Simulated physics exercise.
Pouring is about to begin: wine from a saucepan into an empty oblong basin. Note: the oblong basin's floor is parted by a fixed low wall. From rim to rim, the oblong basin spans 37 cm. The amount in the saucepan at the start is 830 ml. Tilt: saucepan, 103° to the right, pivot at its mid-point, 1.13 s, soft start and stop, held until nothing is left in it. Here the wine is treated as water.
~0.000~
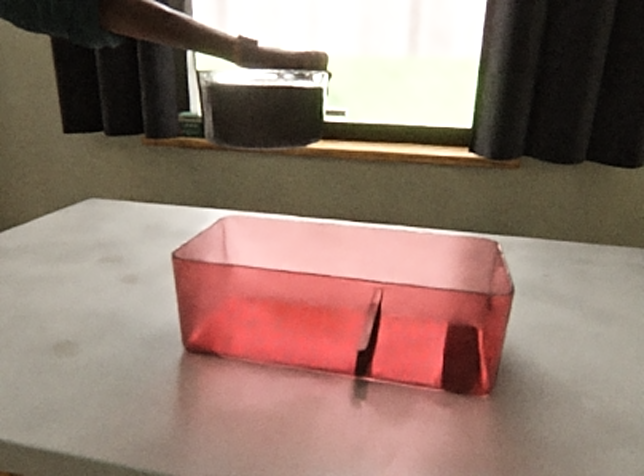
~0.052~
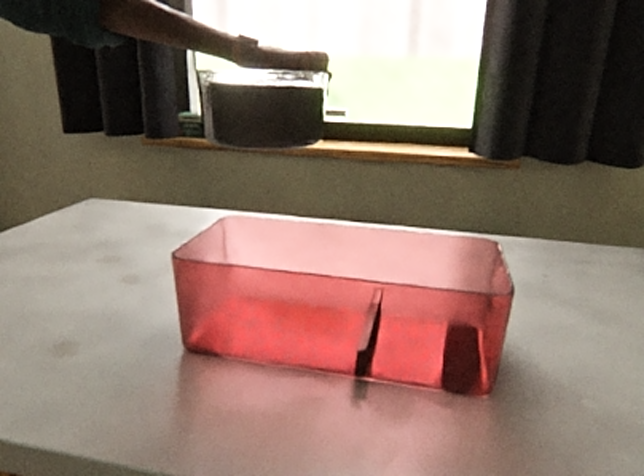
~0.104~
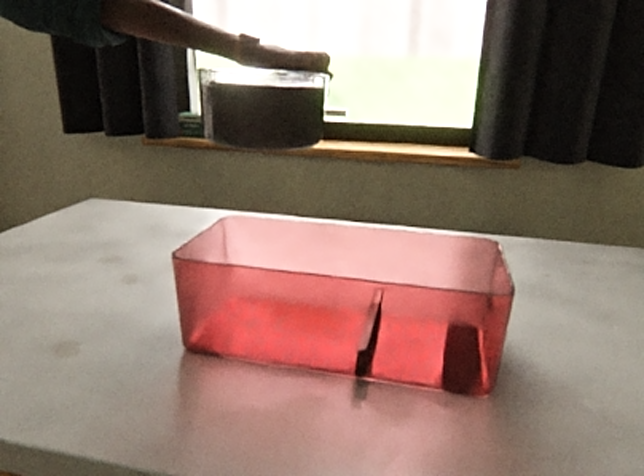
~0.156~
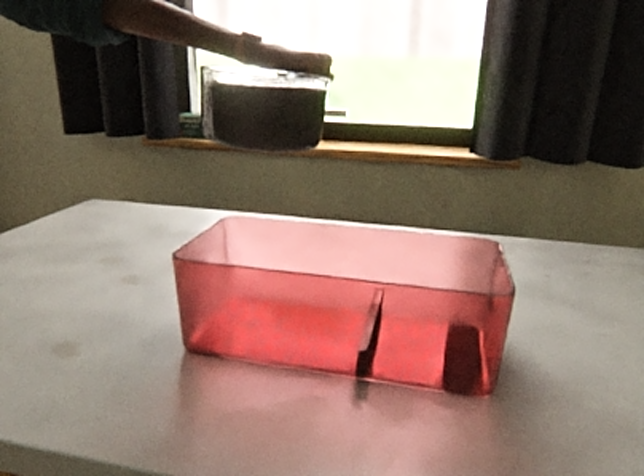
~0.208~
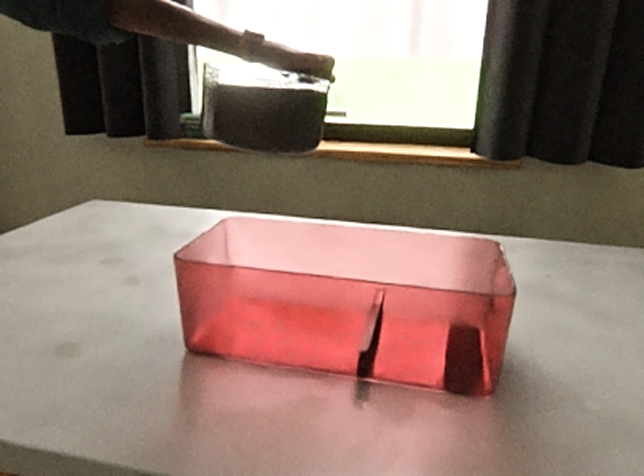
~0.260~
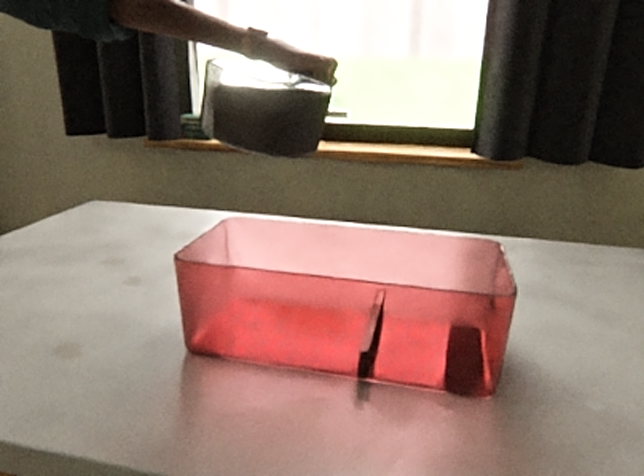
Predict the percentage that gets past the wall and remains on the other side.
The other side holds about 60 % in the end.
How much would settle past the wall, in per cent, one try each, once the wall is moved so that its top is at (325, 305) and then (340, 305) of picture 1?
95 % and 85 %.
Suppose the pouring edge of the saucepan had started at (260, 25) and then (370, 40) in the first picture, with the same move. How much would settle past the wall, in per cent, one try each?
I'd say 5 percent on the first go, 85 percent on the next.
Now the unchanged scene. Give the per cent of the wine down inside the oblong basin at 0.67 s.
About 14%.
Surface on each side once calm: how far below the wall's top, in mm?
Measured: Left around 24 mm, right around 10 mm.
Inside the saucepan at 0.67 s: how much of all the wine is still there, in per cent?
54 %.
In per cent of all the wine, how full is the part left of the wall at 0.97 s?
Left share: Approx. 18 %.
By 0.67 s the tilt is 66° and 54 per cent is still to pour, 3 is left of the wall and 10 right of it.
By 0.97 s the tilt is 98° and 10 per cent is still to pour, 18 is left of the wall and 61 right of it.
By 1.29 s the tilt is 103° and 1 per cent is still to pour, 34 is left of the wall and 62 right of it.
By 1.63 s the tilt is 103° and 0 per cent is still to pour, 39 is left of the wall and 60 right of it.
At rest 39 per cent lies left of the wall, 60 right of it and 1 outside.
